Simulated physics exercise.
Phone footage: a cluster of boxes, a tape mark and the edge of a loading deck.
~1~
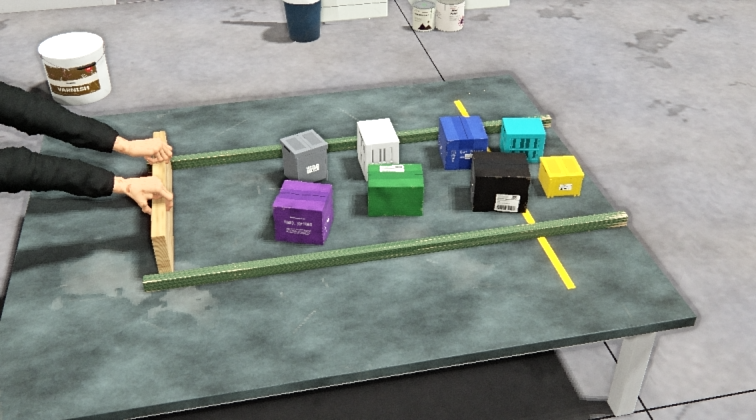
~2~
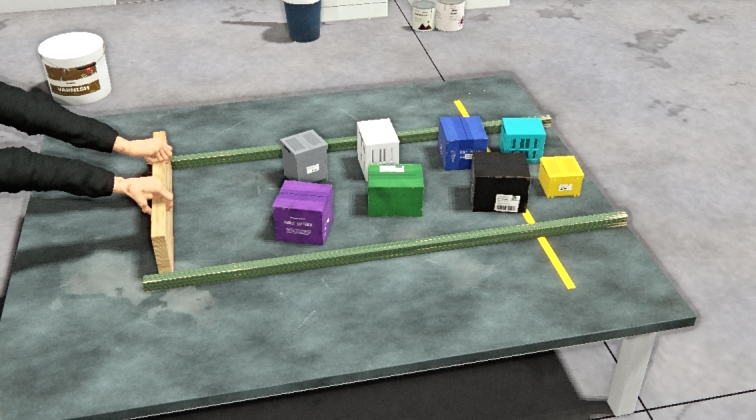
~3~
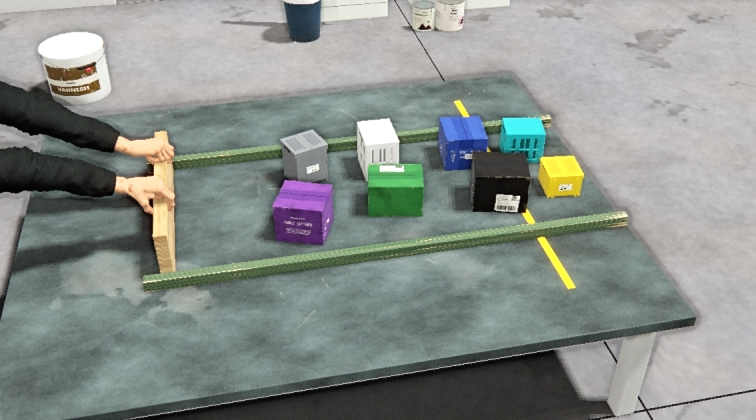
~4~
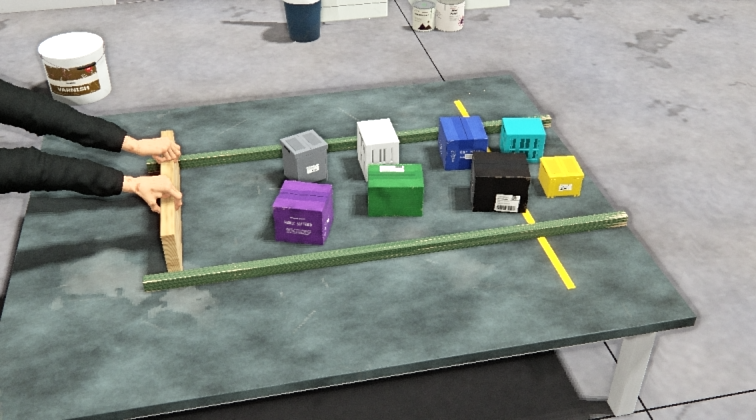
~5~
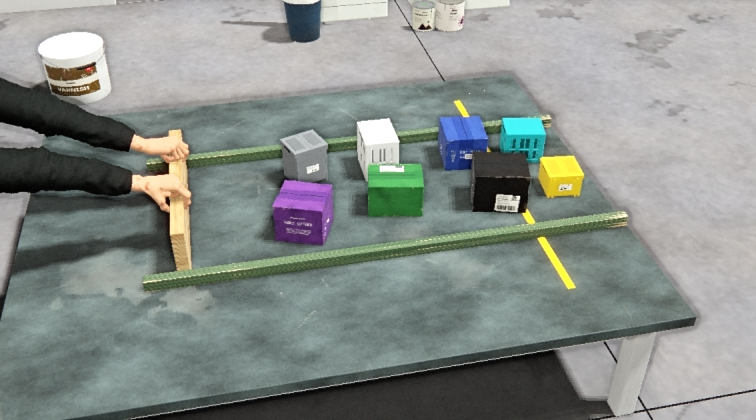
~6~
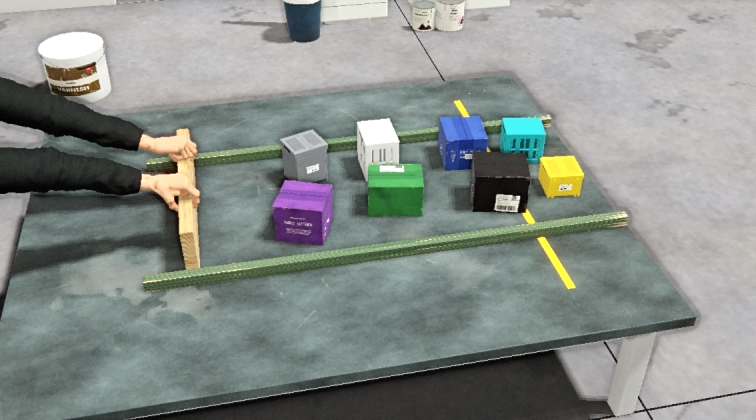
On a dark loading deck, two hands slowly slid a wooden plank a short way right between two green rails, toward a cluster of colorful boxes near a yellow tape mark, which stayed still.
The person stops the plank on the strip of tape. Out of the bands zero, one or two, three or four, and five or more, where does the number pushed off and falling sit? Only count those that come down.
It sits at three or four.
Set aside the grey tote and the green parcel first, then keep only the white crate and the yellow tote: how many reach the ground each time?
2 in the first try, 2 in the second.
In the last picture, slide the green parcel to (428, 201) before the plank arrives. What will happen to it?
In this case the green parcel does not drop.
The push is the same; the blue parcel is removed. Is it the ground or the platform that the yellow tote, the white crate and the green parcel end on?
I'd say the yellow tote heads down, the white crate stays up there and the green parcel stays up there.
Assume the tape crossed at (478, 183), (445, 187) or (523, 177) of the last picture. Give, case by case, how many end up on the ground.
3, 1, 5.
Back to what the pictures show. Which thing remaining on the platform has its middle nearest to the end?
The green parcel, that one.
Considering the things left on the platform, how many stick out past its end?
The count is 1.
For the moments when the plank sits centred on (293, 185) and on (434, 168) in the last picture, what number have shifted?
The count is 2 at the first point and 8 at the second.
Soon after, none off yet; yellow tote at rest near (560, 177); turquoise crate at rest near (522, 140); black parcel at rest near (499, 182).
In the end, the number that fall off is three or four; gone, blue parcel, black parcel, turquoise crate and yellow tote.
